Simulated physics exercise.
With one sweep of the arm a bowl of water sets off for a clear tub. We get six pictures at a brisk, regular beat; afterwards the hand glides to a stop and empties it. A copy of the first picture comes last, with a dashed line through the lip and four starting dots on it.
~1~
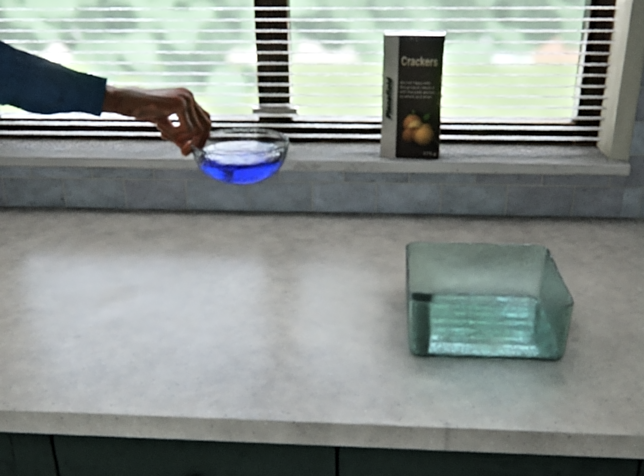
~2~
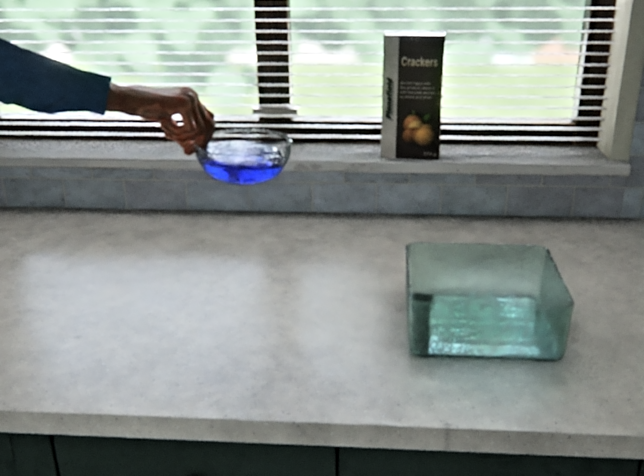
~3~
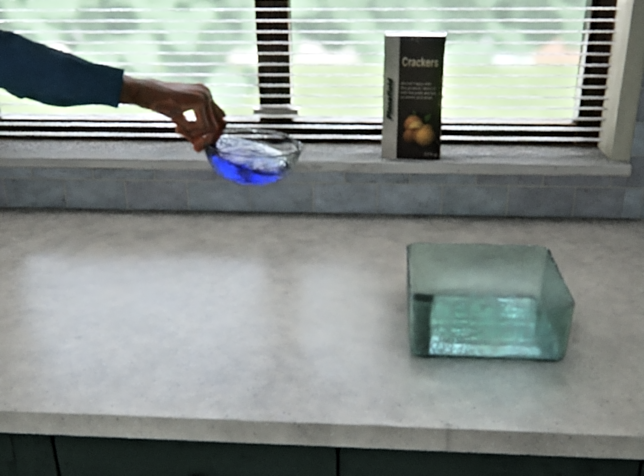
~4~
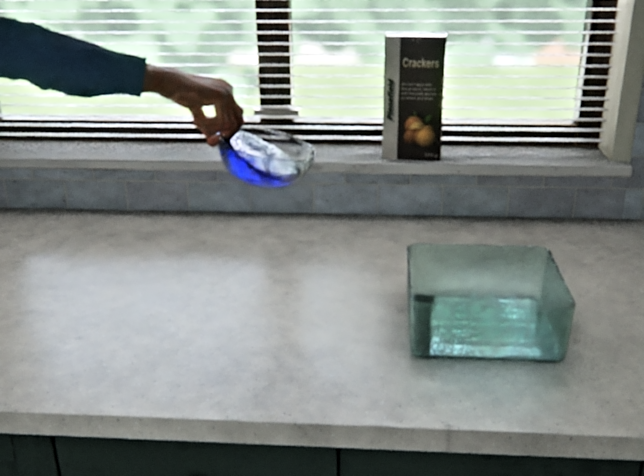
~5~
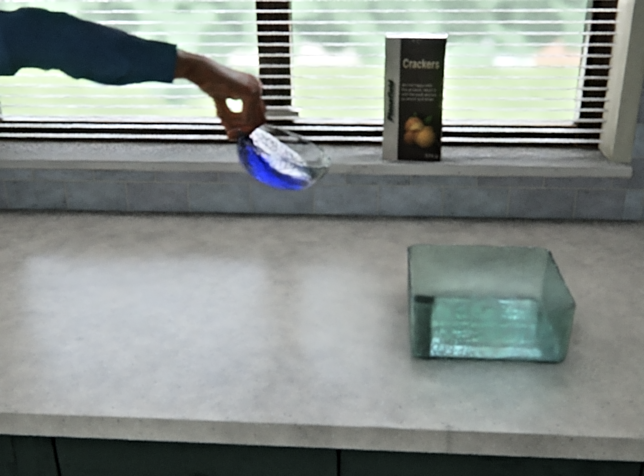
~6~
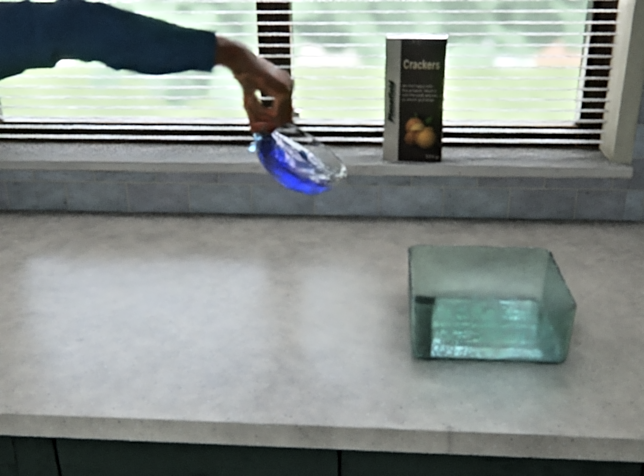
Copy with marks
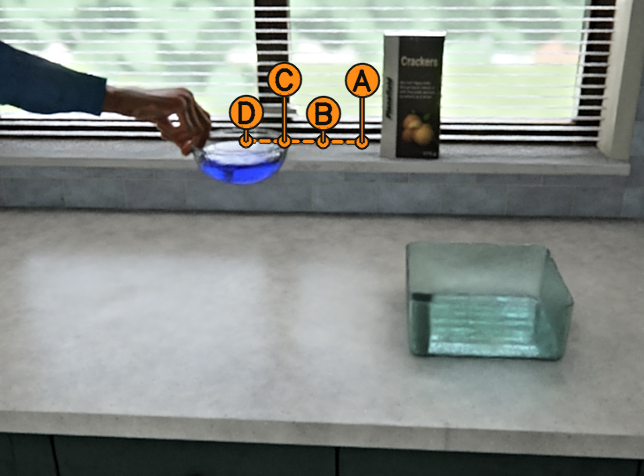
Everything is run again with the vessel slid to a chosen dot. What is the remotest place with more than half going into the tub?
Use place D.
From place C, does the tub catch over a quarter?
Yes, it does.
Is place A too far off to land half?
No, that is safe.
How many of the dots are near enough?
All four.
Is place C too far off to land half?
No.
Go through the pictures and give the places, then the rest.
In the first frame, upright, lip at (286, 141); tub from (408, 353) to (563, 358); nothing has left yet.
In the second frame, upright, lip at (290, 142); nothing has left yet.
In the third frame, tipped about 5°, lip at (299, 146); nothing has left yet.
In the fourth frame, tipped about 12°, lip at (314, 153); water is over the rim, down to (229, 133).
In the fifth frame, tipped about 22°, lip at (329, 162); water is over the rim, down to (235, 133).
In the sixth frame, tipped about 33°, lip at (345, 172); water is over the rim, down to (252, 148).
In orange, A at (362, 142); B at (323, 141); C at (284, 141); D at (246, 140).
With A, about 67 % lands in the tub, 3 % falls short and 30 % goes beside or beyond.
With B, about 85 % lands in the tub, 9 % falls short and 6 % goes beside or beyond.
With C, about 74 % lands in the tub, 12 % falls short and 14 % goes beside or beyond.
With D, about 64 % lands in the tub, 23 % falls short and 13 % goes beside or beyond.
